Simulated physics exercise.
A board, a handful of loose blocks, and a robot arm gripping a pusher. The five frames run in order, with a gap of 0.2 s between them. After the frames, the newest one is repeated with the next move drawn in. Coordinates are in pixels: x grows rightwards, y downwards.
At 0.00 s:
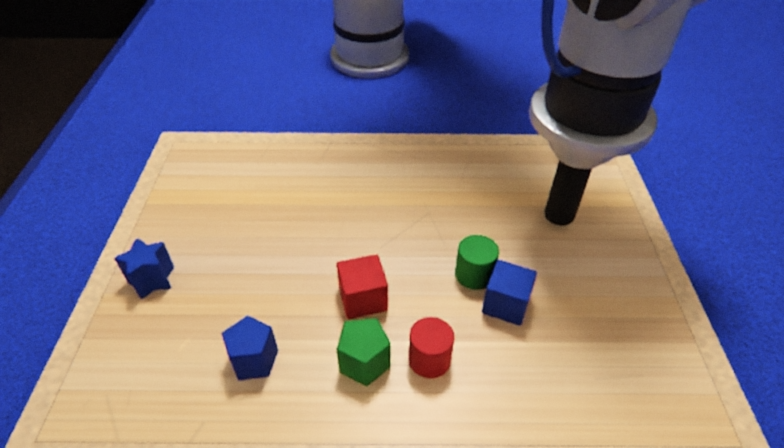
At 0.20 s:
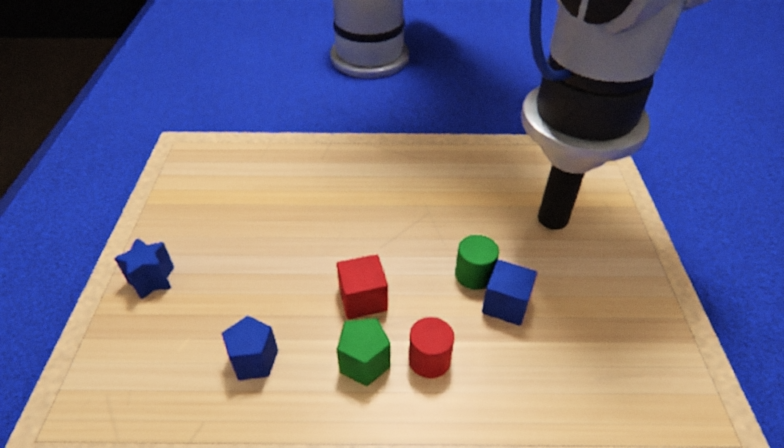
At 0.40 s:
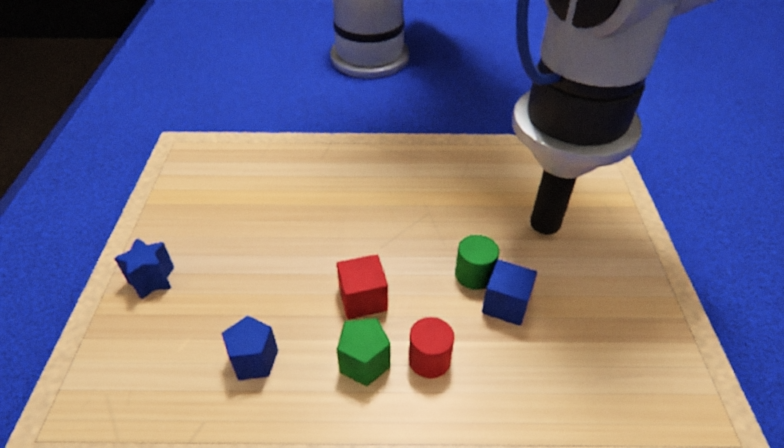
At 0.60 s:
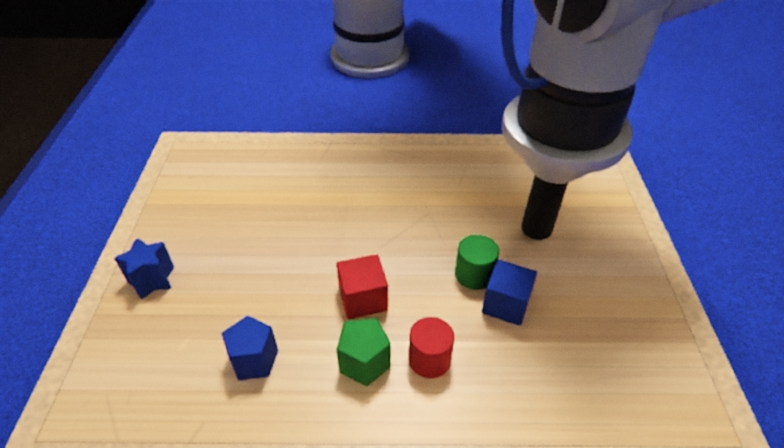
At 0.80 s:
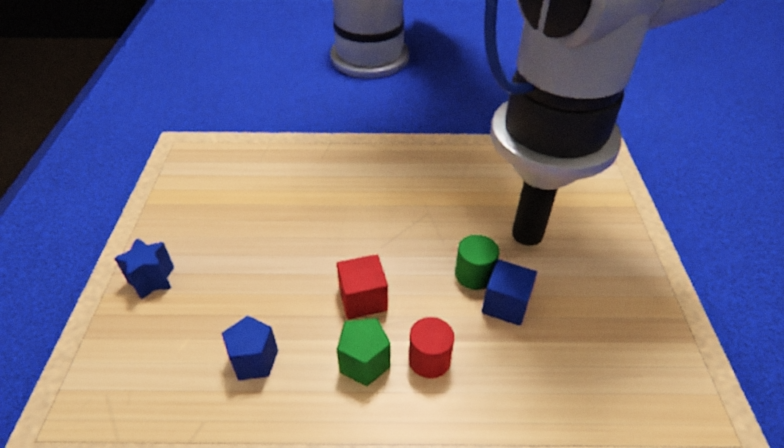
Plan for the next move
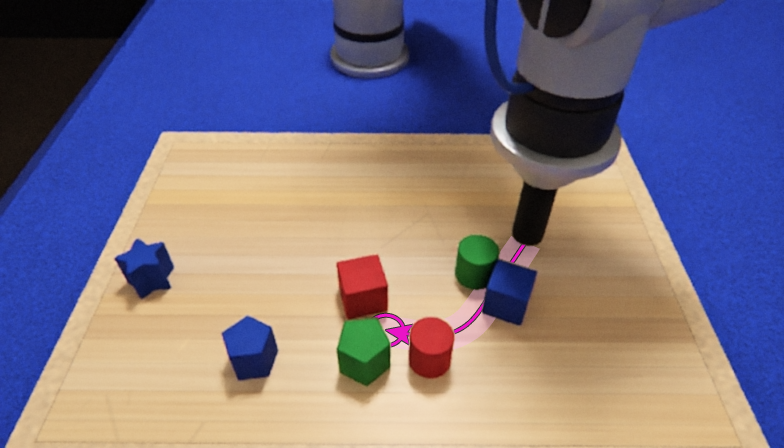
A robot arm holding a black pusher reaches in at the upper right of a pale wooden board on a blue surface, seen from above at an angle by a still camera. A blue star and blue pentagonal block sit left, a red cube, green pentagonal block and red cylinder near the middle, a green cylinder and blue cube right. The pusher moves slightly left and downward while every block stays still.
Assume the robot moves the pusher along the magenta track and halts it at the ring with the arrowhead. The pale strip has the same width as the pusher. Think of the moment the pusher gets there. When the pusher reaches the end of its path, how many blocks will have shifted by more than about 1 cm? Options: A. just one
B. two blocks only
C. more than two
C
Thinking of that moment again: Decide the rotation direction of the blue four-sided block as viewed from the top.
Viewed from above: Anti-clockwise.
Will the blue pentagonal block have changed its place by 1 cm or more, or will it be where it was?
Stays put.
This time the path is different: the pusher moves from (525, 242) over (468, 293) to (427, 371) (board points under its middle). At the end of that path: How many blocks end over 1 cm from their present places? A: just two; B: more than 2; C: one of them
I'll go with B - more than 2.
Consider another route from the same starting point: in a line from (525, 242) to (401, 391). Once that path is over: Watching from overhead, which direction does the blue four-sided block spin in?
It spins against the clock.
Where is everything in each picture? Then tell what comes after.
The first picture shows pusher's lower end at (559, 216); blue pentagonal block at (246, 336); green pentagonal block at (363, 338); red round block at (432, 335); green round block at (479, 248); blue four-sided block at (513, 279).
The second picture shows pusher at (552, 220); blocks still.
The third picture shows pusher at (545, 225); blocks still.
The fourth picture shows pusher at (537, 230); blocks still.
The fifth picture shows pusher at (527, 236); blue pentagonal block at (246, 336); green pentagonal block at (363, 338); red round block at (432, 335); green round block at (479, 248); blue four-sided block at (513, 279).
Drawn move, from (525, 242) through (497, 285) and (458, 330) to (386, 330).
What follows on the original path. One third of the way, pusher at (498, 279); green round block at (464, 255); blue four-sided block at (512, 291), turned 20° anticlockwise.
Two thirds of the way, pusher at (459, 324); green round block at (457, 258); blue four-sided block at (513, 316), turned 75° anticlockwise.
At the end, pusher at (386, 324); blue pentagonal block still; green pentagonal block still; red round block at (414, 346); green round block at (457, 258); blue four-sided block at (513, 316), turned 75° anticlockwise.
